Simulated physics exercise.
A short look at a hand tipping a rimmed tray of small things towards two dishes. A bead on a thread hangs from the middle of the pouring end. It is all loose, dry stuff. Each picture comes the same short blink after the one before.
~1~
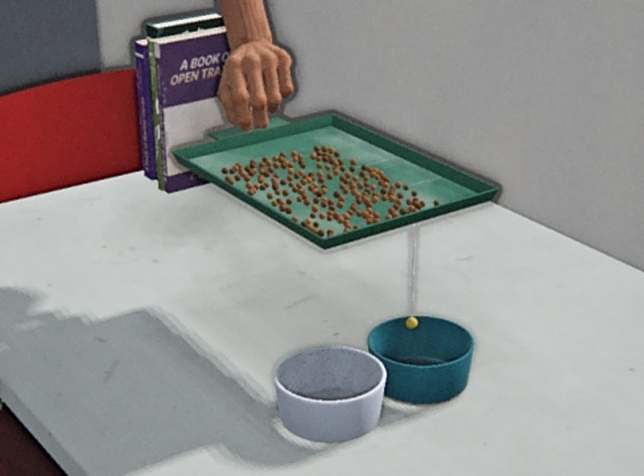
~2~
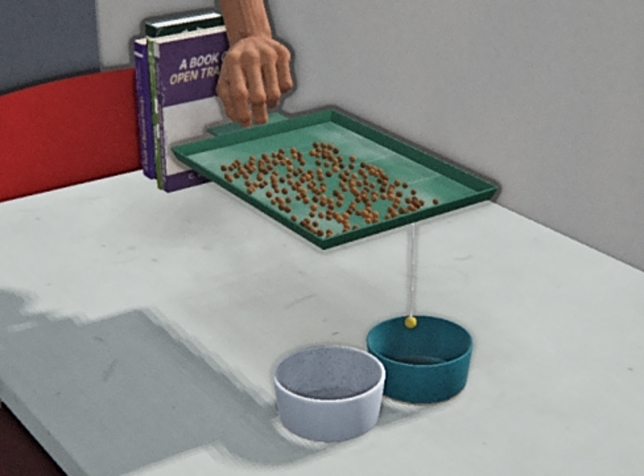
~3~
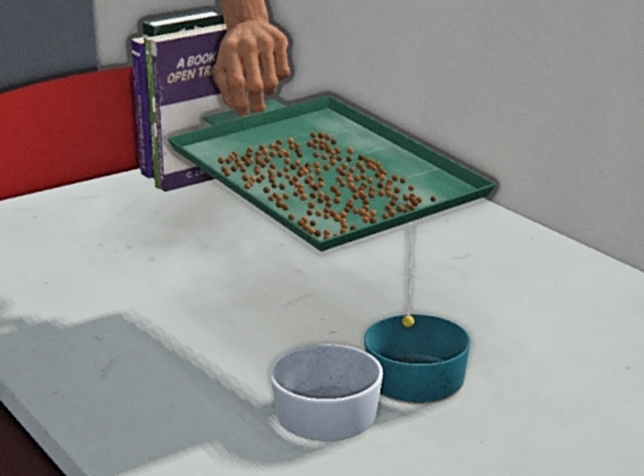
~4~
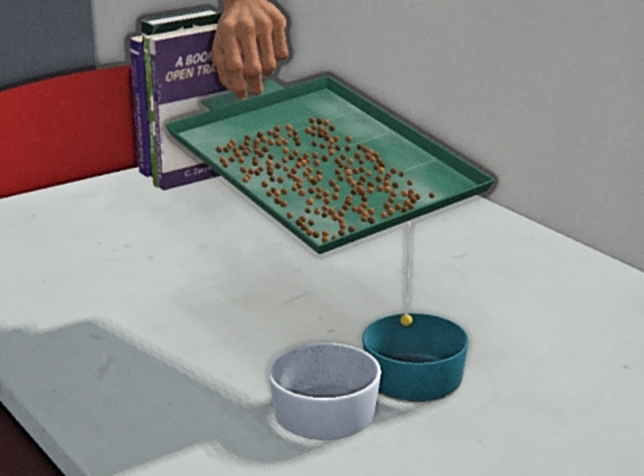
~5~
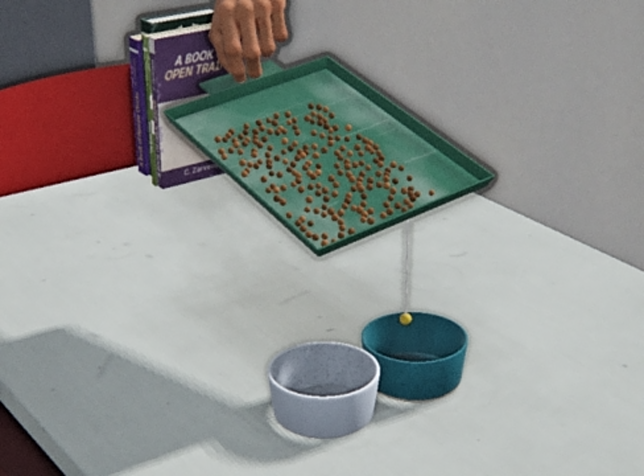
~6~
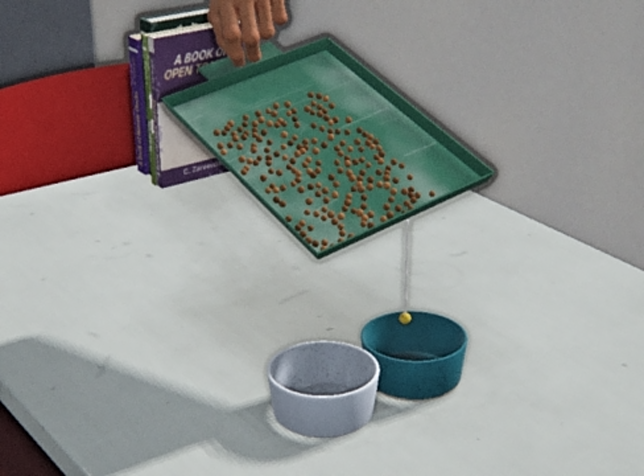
On a pale tabletop against a grey wall, seen from above at an angle, a red chair back and upright books stand behind. A hand grips a green rimmed tray scattered with small brown balls, a yellow bead hanging on a thread beneath its edge, near a pale grey dish left of a teal one. The hand raises the tray's far side, the near corner dips slightly, and the balls shift a little.
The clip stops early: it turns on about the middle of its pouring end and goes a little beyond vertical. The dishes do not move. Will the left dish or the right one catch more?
The left-hand one ends fuller.
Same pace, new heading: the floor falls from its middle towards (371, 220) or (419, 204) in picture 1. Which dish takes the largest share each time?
At the first place the left-hand dish, at the second the dish on the right.
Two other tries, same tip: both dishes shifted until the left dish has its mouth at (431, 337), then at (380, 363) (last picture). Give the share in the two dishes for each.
Near 0 % and 40 %.
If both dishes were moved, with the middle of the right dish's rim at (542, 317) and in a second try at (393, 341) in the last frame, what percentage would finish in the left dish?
In turn 0 and 80 in a hundred.
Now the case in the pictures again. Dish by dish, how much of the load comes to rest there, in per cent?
Left dish: 100 %, right dish: 0 %.
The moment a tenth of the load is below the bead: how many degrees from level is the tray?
Around 60° of tilt.
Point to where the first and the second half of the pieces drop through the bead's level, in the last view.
Early half (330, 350), late half (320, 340).
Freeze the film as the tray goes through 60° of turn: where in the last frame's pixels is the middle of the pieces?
At about (328, 258).
Soon after the last picture, tray tipped steeply; about two thirds on the tray; a small part in the left dish; a stray few outside both; about a quarter in the air.
A little later, tray tipped right over; a stray few on the tray; nearly all in the left dish; a small part outside both; a stray few in the air.
Later still, tray tipped past a quarter turn; nearly all in the left dish; a small part outside both.
At rest, tray tipped past a quarter turn; nearly all in the left dish; none in the right dish; a small part outside both.
